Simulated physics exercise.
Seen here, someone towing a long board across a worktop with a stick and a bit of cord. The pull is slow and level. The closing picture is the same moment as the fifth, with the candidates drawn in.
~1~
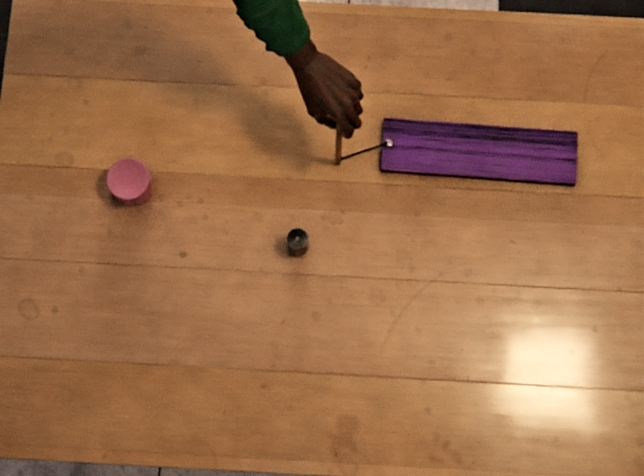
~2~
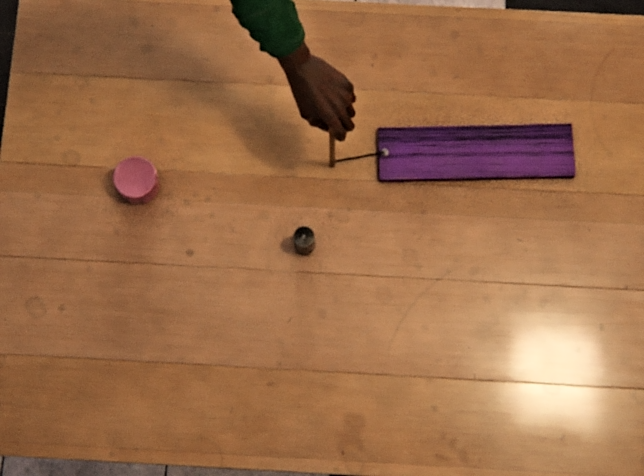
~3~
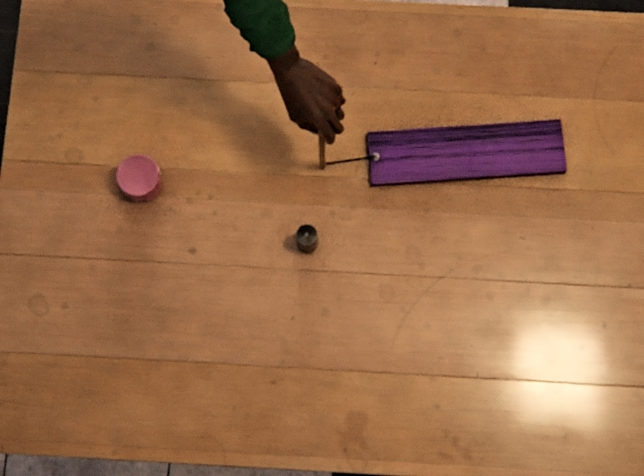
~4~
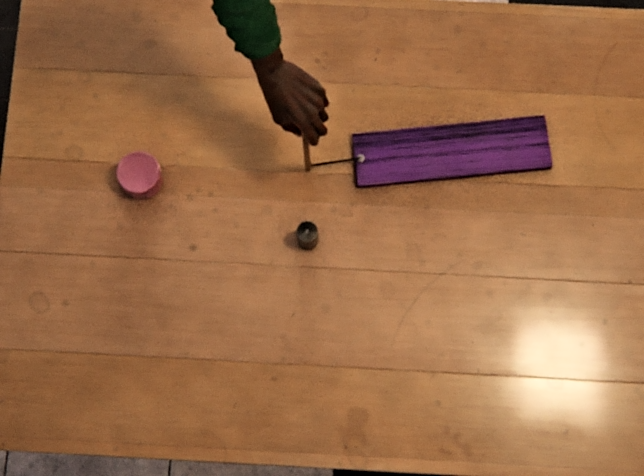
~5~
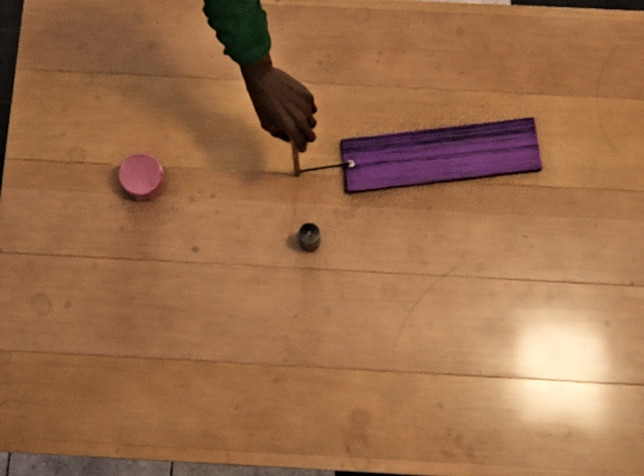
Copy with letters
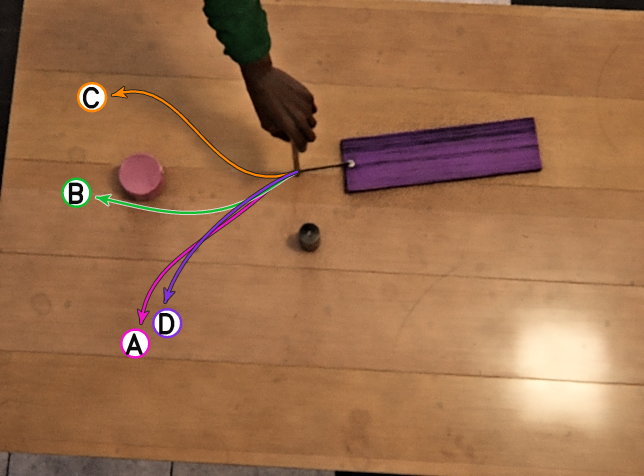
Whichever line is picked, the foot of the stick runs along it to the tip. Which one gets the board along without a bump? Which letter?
With C nothing is hit.
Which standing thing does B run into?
The pink tub.
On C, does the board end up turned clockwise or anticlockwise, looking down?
It turns clockwise.
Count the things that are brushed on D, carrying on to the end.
One.
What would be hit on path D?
The black candle.
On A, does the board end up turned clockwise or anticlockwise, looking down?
It turns anticlockwise.
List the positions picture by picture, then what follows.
In the first frame, black candle (298, 243); pink tub (130, 183); purple board (480, 150).
In the second frame, purple board (476, 151); pink tub (137, 181).
In the third frame, purple board (467, 151); pink tub (140, 179).
In the fourth frame, purple board (452, 150); pink tub (140, 176).
In the fifth frame, purple board (441, 153); pink tub (143, 178); black candle (310, 237).
On the marked copy, A from (297, 172) via (203, 239) to (141, 323); B from (297, 172) via (201, 212) to (97, 197); C from (297, 172) via (199, 134) to (113, 95); D from (297, 172) via (219, 224) to (165, 302).
With C. Early on, foot of the stick (225, 159), middle of the board (370, 159).
Further on, foot of the stick (170, 107), middle of the board (308, 144).
At the end, foot of the stick (109, 98), middle of the board (248, 127); nothing has been touched.
As for the rest, A meets the black candle; B meets the pink tub; D meets the black candle.
